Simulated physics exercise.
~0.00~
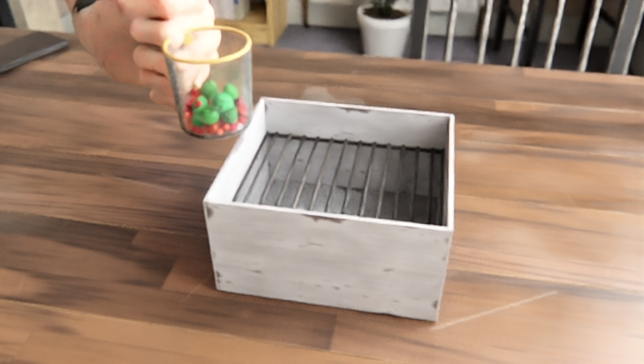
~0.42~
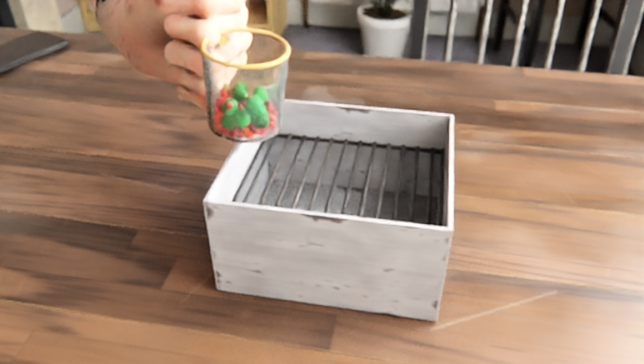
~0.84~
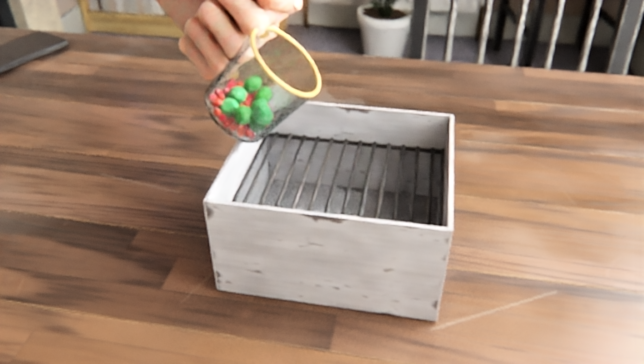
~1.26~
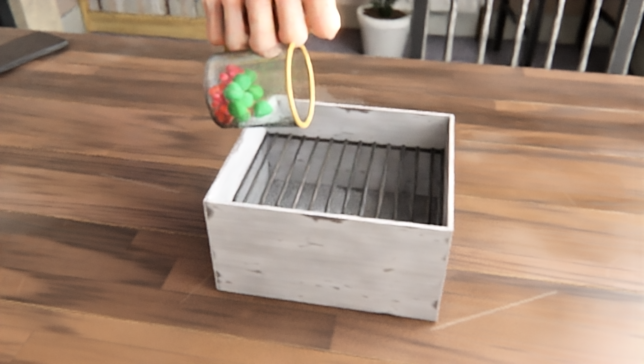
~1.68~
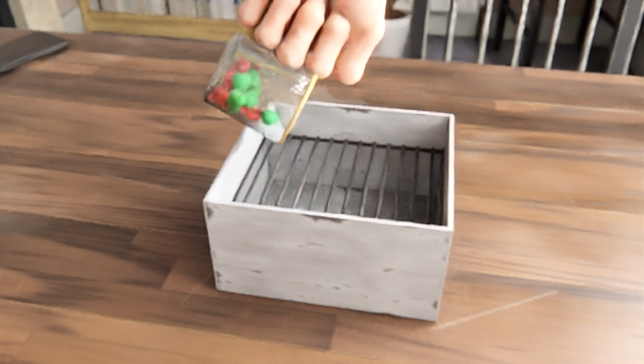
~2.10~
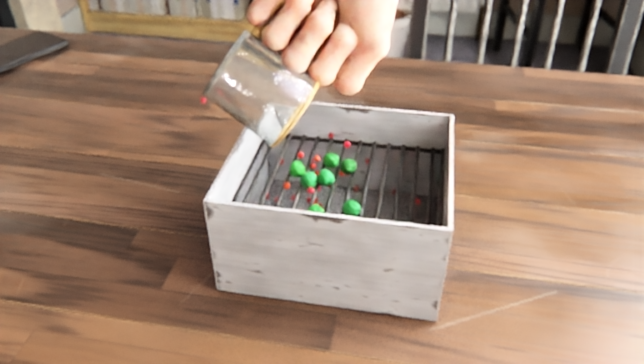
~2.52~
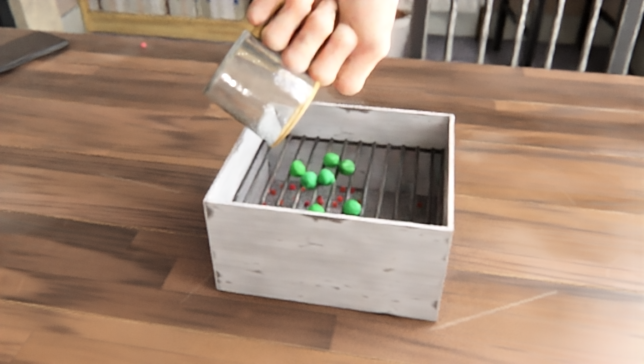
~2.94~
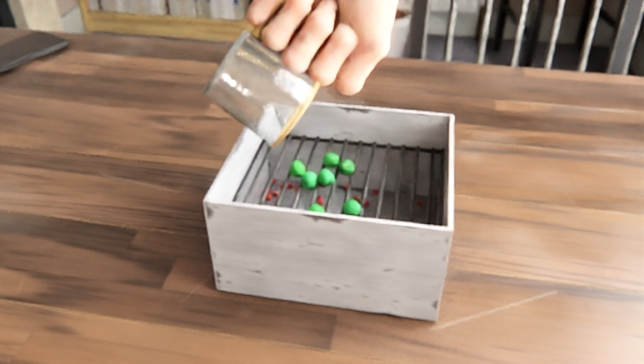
A hand tips a cup over a rack; green balls stay while red ones fall through.
